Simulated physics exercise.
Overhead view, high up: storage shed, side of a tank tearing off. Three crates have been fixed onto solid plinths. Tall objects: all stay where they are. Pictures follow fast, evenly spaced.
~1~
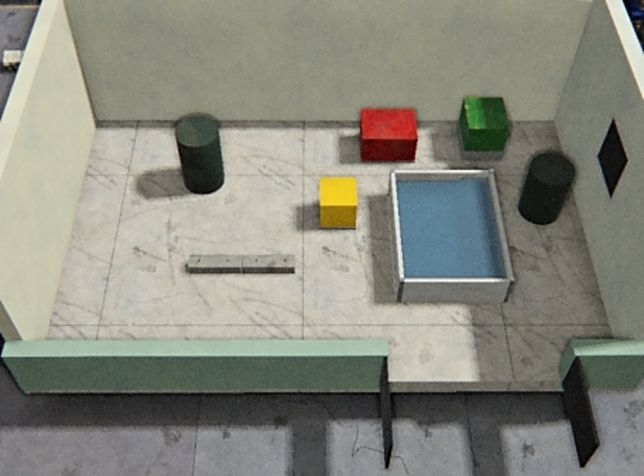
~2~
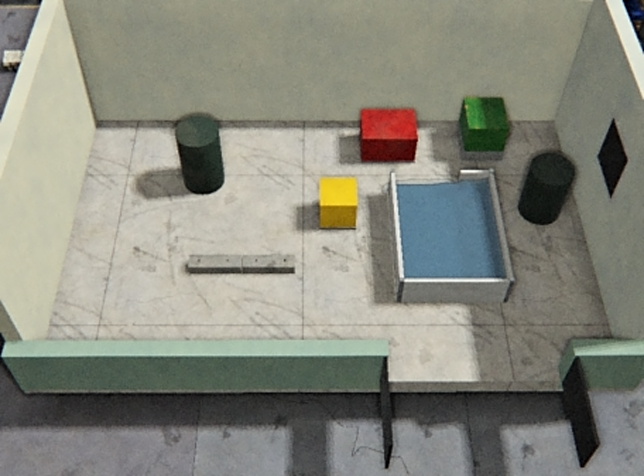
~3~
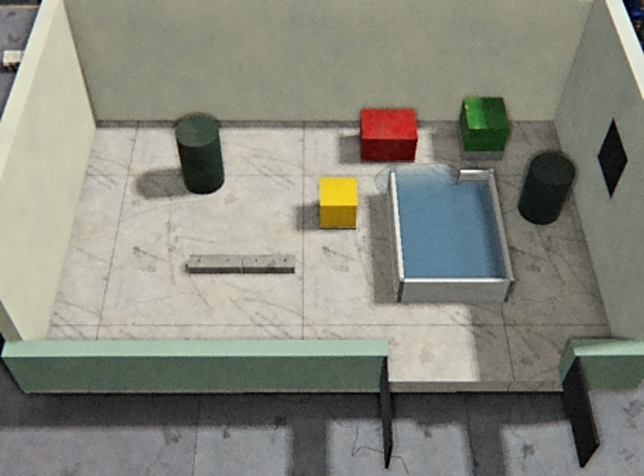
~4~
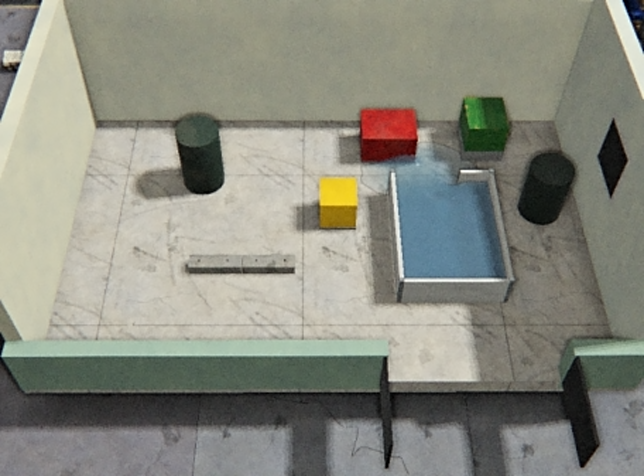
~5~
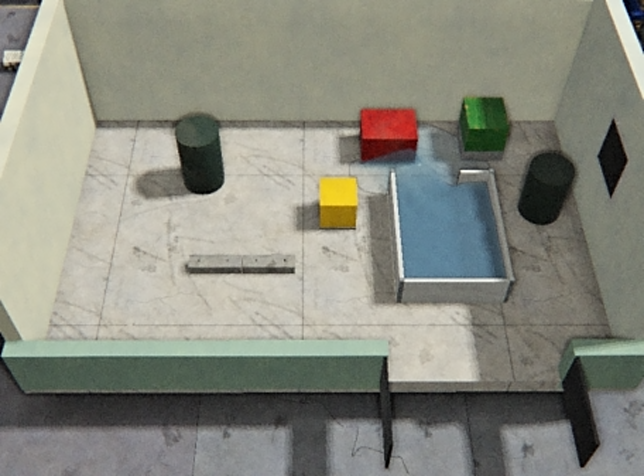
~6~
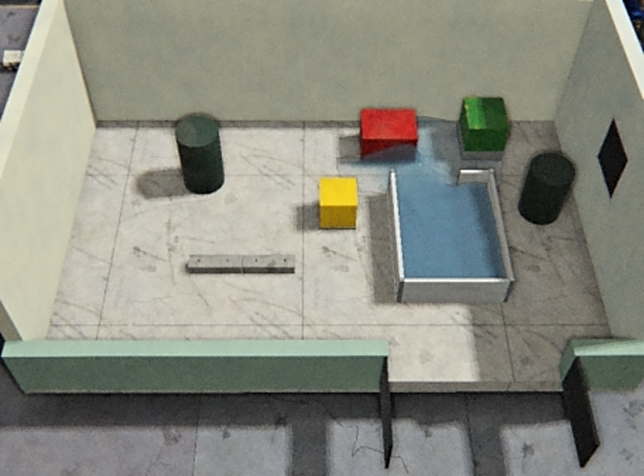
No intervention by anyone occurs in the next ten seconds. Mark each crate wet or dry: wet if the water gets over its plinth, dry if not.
Red crate wet, green crate wet, yellow crate wet.
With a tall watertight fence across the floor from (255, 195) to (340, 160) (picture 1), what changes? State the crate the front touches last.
It's the yellow one.
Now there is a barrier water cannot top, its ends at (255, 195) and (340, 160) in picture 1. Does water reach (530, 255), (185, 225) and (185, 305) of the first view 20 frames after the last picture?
As listed: Dry, covered, no water.
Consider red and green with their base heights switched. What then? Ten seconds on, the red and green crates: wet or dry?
In short: Red is reached; green is reached.
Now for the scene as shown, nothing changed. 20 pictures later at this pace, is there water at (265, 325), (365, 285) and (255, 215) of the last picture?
First spared, second spared, third inundated.
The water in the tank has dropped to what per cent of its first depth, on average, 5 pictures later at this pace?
About 68 per cent.
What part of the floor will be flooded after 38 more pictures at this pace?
Around 65 percent.
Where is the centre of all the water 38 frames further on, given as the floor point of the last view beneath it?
Point: (352, 202).
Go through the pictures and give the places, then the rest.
The water tank at (448, 226) is whole and still, in the first frame.
Water pours out on the water tank's far side and has run to (388, 187), in the second frame.
The front is at (381, 179), out from the gap on the water tank's far side, in the third frame.
Water pours out on the water tank's far side and has run to (432, 146), in the fourth frame.
The front is at (427, 127), out from the gap on the water tank's far side, in the fifth frame.
Water pours out on the water tank's far side and has run to (452, 123), in the sixth frame.
A moment on, water covers 10 % of the floor; the red crate water round its plinth, the green crate water round its plinth, the yellow crate water round its plinth.
Next, water covers 25 % of the floor; the red crate water round its plinth, the green crate water round its plinth, the yellow crate water round its plinth.
Then, water covers 40 % of the floor; the red crate water round its plinth, the green crate water round its plinth, the yellow crate water round its plinth.
Later, water covers 65 % of the floor; the red crate water round its plinth, the green crate water round its plinth, the yellow crate water round its plinth.
In the end, water covers 85 % of the floor; the red crate was topped, the green crate was topped, the yellow crate was topped.
